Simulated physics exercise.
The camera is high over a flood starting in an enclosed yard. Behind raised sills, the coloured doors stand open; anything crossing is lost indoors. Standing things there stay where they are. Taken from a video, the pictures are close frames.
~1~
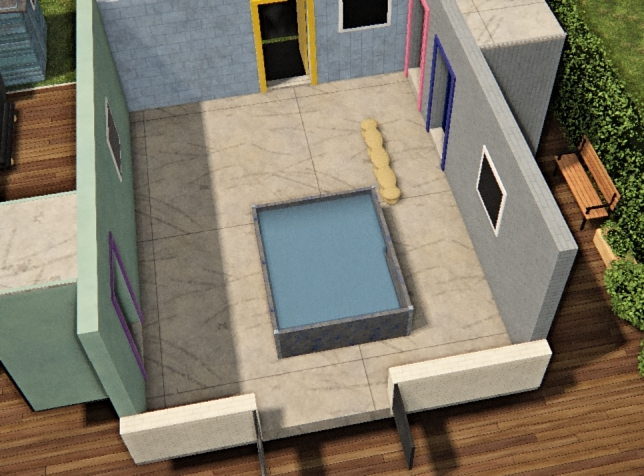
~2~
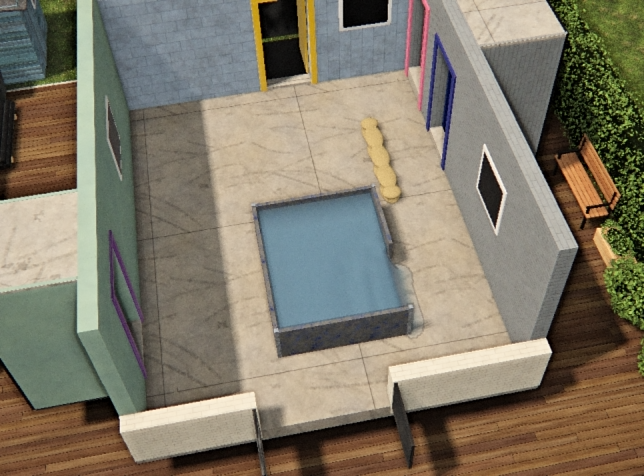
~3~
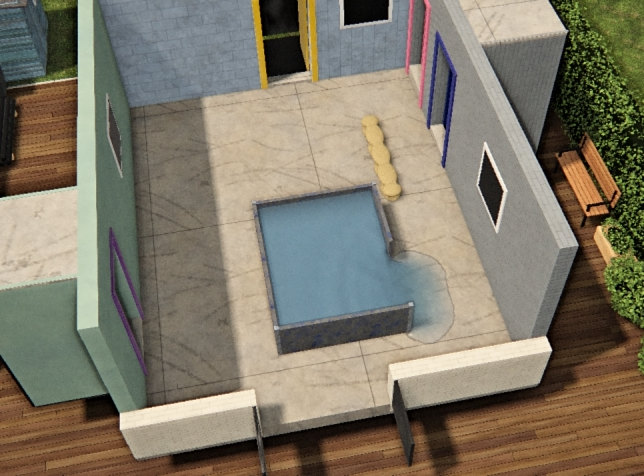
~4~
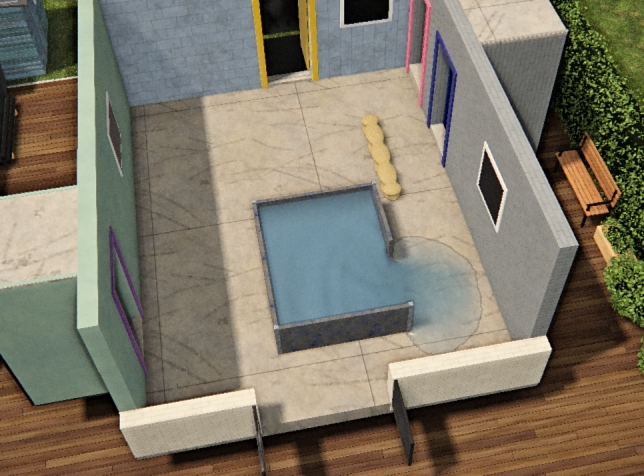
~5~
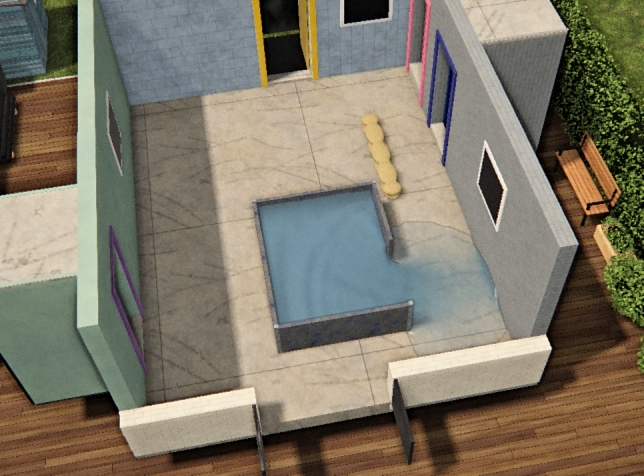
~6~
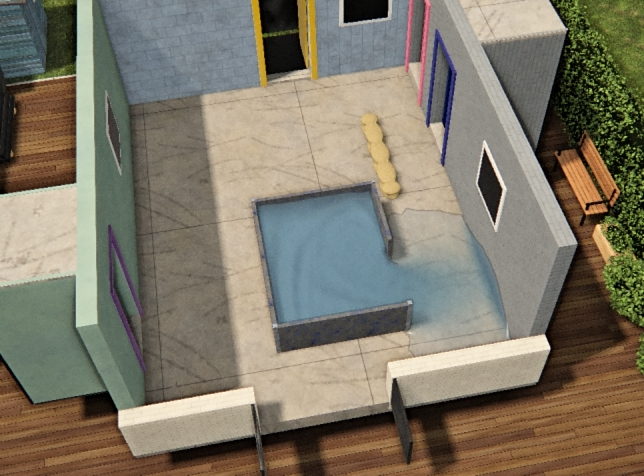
The video shows a walled yard seen from above, where a full tank of blue water opens a gap on its right side and water pours out, spreading across the pale stone floor to the grey right wall.
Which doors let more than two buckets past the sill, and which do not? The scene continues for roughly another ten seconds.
Here is the split: The purple door keeps it to two or fewer; the pink door keeps it to two or fewer; the yellow door keeps it to two or fewer; the blue door keeps it to two or fewer.
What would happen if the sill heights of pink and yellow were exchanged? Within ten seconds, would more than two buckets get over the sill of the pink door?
Well, the way I see it, the pink door breaks past the limit.
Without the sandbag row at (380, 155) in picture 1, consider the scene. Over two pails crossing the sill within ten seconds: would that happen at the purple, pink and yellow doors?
My reading: The purple one stays under, the pink one takes less, the yellow one takes more.
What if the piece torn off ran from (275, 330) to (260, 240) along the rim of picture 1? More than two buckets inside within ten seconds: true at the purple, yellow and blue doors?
In that case the purple door overshoots, the yellow door stays within limits and the blue door stays within limits.
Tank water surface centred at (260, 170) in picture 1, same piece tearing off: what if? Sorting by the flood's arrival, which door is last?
It's the purple one.
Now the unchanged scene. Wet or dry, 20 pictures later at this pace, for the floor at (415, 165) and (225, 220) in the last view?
As listed: Under water, clear.
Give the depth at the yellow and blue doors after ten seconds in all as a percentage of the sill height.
Approx. 100 % followed by 70 %.
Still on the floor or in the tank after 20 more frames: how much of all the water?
Roughly 100 percent.
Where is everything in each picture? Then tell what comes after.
In the first picture, the water tank at (328, 258) is whole and still.
In the second picture, the front is at (412, 336), out from the gap at (397, 293).
In the third picture, water pours out at (397, 291) and has run to (432, 262).
In the fourth picture, water pours out at (397, 291) and has run to (468, 268).
In the fifth picture, water pours out at (397, 290) and has run to (504, 323).
In the sixth picture, the front is at a hidden place, out from the gap at (396, 290).
A moment on, water covers 10 % of the floor; the purple door not reached, the pink door not reached, the yellow door not reached, the blue door not reached.
Next, water covers 25 % of the floor; the purple door not reached, the pink door not reached, the yellow door not reached, the blue door wet at the sill, nothing in.
Then, water covers 40 % of the floor; the purple door wet at the sill, nothing in, the pink door wet at the sill, nothing in, the yellow door not reached, the blue door wet at the sill, nothing in.
Later, water covers 80 % of the floor; the purple door under two buckets in, the pink door under two buckets in, the yellow door wet at the sill, nothing in, the blue door wet at the sill, nothing in.
In the end, water covers 95 % of the floor; the purple door under two buckets in, the pink door under two buckets in, the yellow door under two buckets in, the blue door wet at the sill, nothing in.
